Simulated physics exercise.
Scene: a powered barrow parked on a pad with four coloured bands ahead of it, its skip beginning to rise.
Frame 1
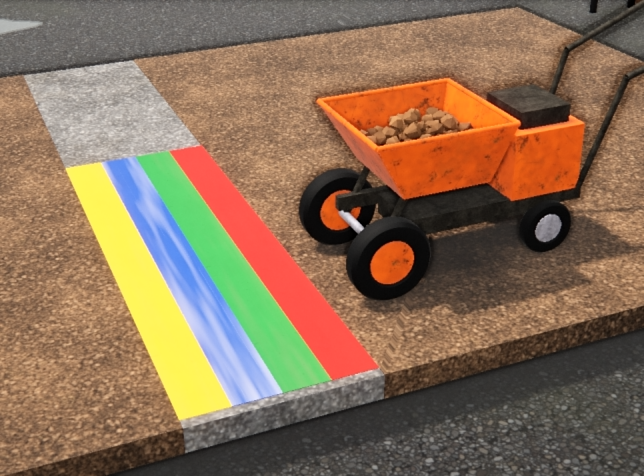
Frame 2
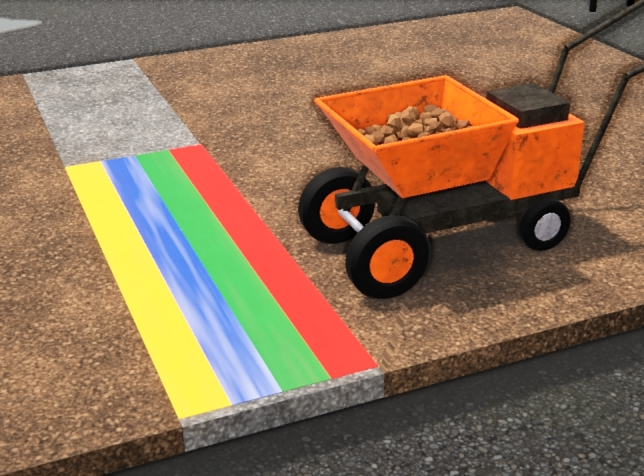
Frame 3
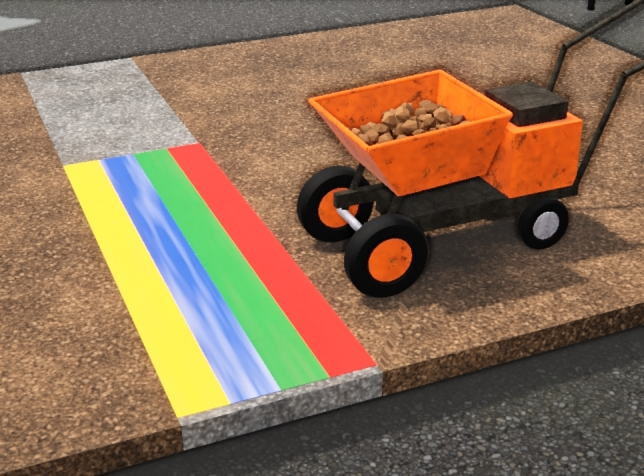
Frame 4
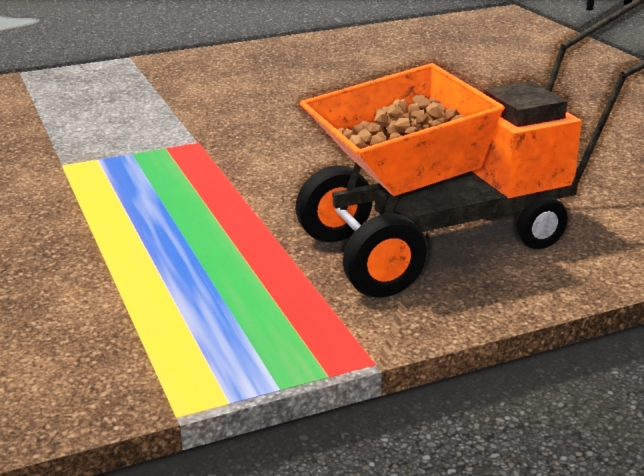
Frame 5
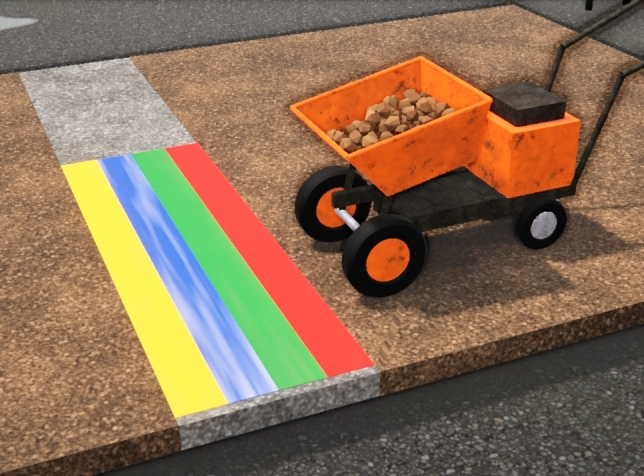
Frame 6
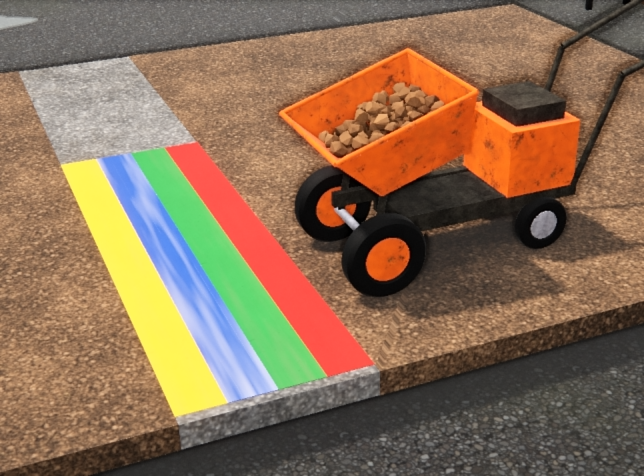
The orange skip of a parked barrow, loaded with brown clods, slowly tilted forward to the left, its back end lifting, while the wheels stayed beside the red, green, blue and yellow bands.
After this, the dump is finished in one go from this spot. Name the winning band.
The blue band.
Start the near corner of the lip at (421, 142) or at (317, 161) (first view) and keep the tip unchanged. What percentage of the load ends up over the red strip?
The first spot yields roughly 30 percent, the second roughly 0 percent.
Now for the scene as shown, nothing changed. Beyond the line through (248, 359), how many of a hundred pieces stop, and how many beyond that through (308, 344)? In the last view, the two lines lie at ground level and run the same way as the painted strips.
Result, first then second: 60 %, 100 %.
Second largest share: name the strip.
That green strip comes second.
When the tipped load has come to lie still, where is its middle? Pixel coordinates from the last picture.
I'd say the middle ends up at about (204, 294).
Soon after the last picture, skip tipped steeply; all in the skip.
A little later, skip tipped right over; nearly all in the skip; a stray few over the green strip; a stray few over the blue strip.
Later still, skip tipped right over; about a quarter in the skip; about a quarter over the green strip; about a third over the blue strip; a small part over the yellow strip; a small part off the paint.
By the end, skip tipped right over; a stray few over the red strip; about a third over the green strip; about half over the blue strip; about a quarter over the yellow strip; a small part off the paint.
